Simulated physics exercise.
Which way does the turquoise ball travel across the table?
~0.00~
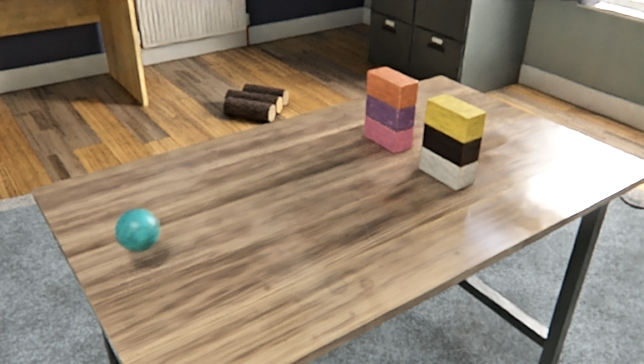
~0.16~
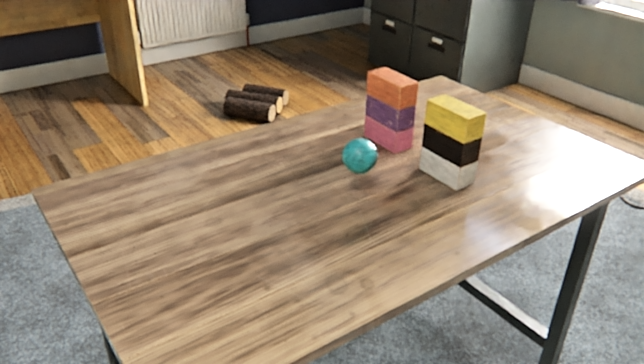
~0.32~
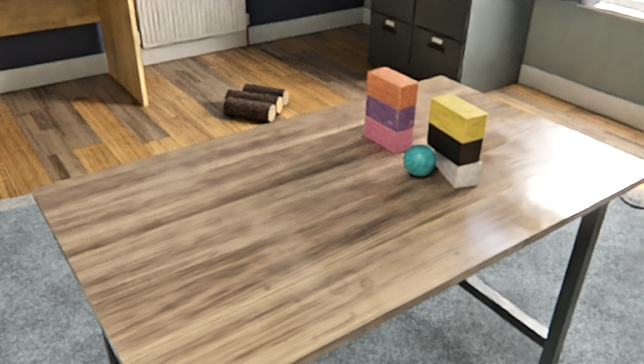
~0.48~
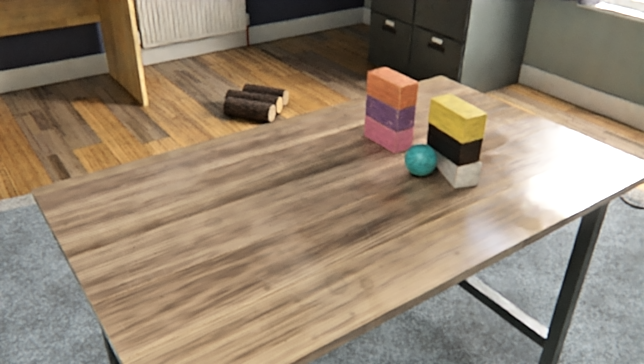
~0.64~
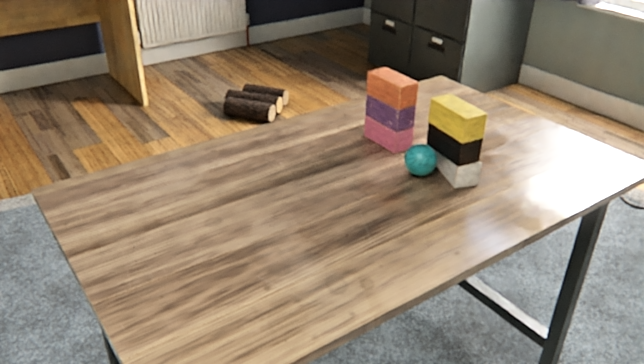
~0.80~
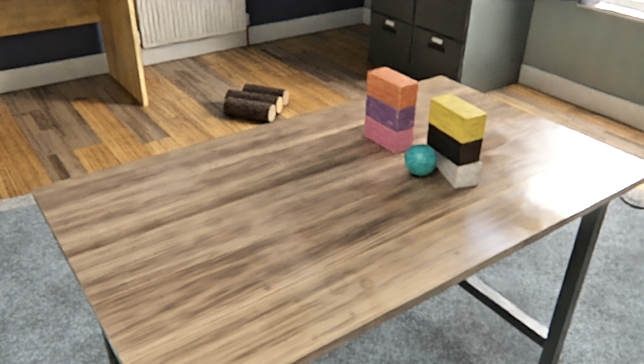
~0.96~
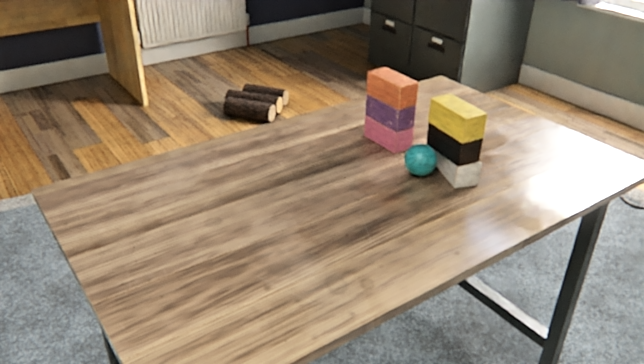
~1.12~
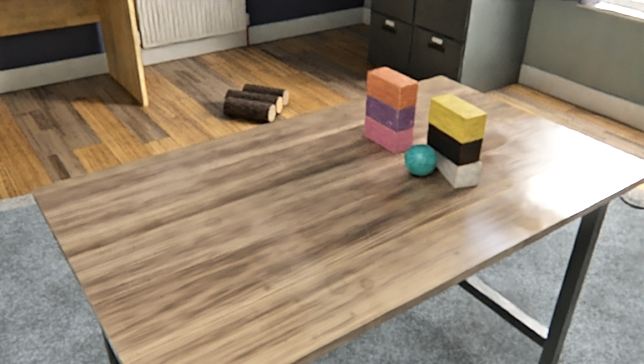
The turquoise ball travels to the right, toward the stacked blocks.
